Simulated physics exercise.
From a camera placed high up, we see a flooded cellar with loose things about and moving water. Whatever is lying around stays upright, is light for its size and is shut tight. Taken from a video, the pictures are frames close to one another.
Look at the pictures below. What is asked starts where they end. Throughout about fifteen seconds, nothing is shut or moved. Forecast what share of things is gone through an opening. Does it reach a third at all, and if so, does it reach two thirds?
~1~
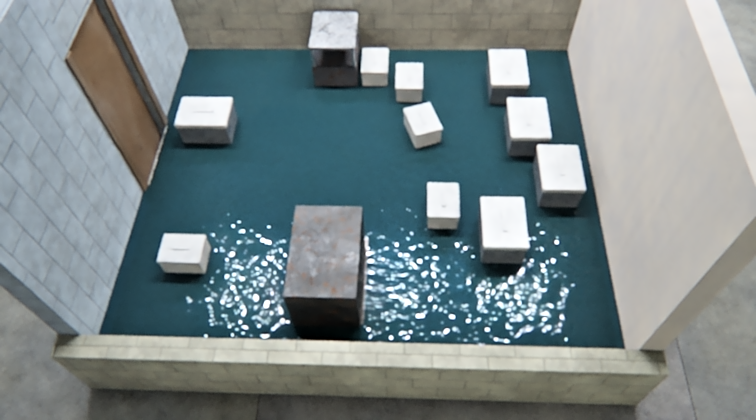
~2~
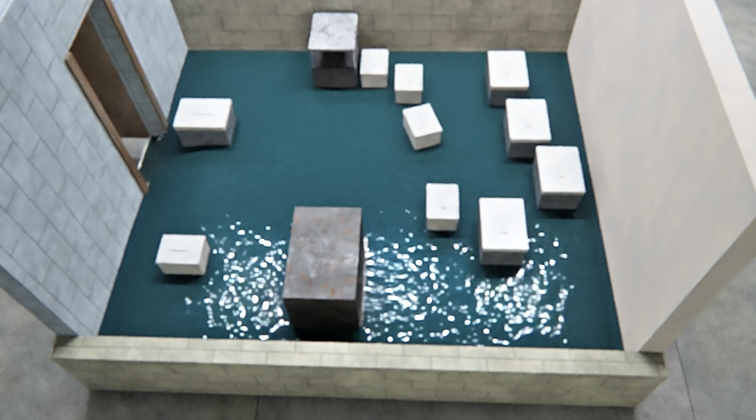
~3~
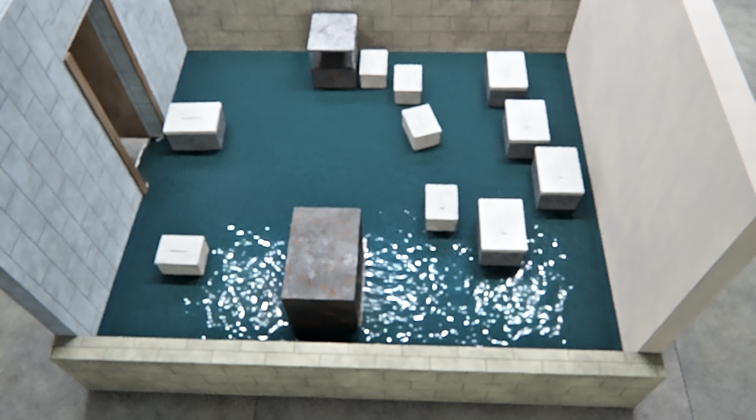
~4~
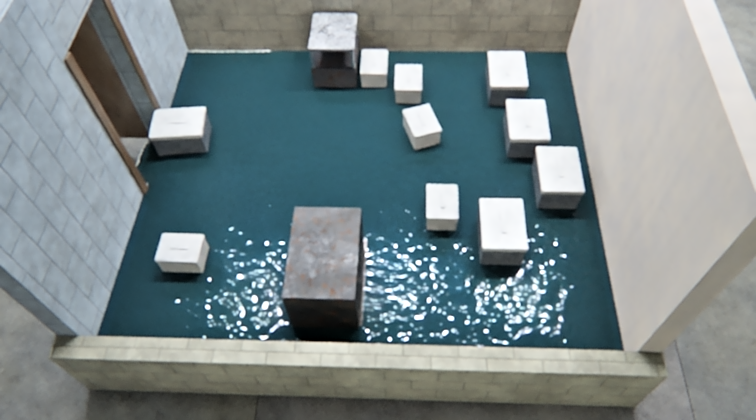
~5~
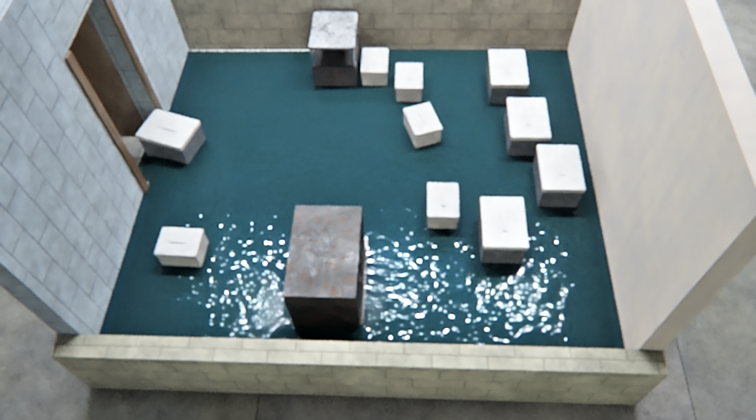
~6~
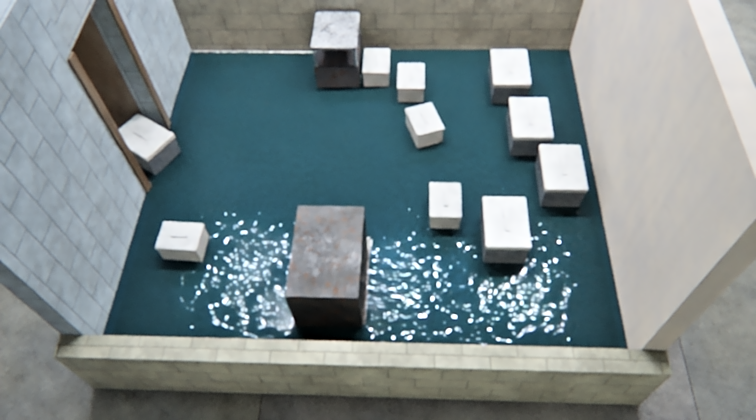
No.
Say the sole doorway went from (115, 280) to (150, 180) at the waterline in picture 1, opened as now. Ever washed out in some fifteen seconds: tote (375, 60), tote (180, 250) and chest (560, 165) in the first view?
One by one, that's not lost, lost, not lost.
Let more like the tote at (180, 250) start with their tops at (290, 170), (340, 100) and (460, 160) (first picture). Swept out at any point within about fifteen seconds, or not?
In sequence: Exits, exits, never exits.
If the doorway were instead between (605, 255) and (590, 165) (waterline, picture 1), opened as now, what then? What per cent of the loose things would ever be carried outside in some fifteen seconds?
My estimate is some 60 percent.
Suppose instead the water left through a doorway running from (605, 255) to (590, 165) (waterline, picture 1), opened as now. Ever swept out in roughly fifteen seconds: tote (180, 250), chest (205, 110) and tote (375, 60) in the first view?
In sequence - stays put, stays put, stays put.
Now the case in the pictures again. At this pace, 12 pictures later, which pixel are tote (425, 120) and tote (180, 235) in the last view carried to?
Estimate: First at (358, 127), second at (161, 173), approximately.
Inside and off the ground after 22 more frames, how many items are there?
Result - 8.
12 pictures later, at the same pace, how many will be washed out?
Tally: 1.
A moment on, 1 of 10 are out; 9 afloat.
Next, 1 of 10 are out; 9 afloat.
Later, 2 of 10 are out; 8 afloat.
In the end, 2 of 10 are out; 8 afloat.
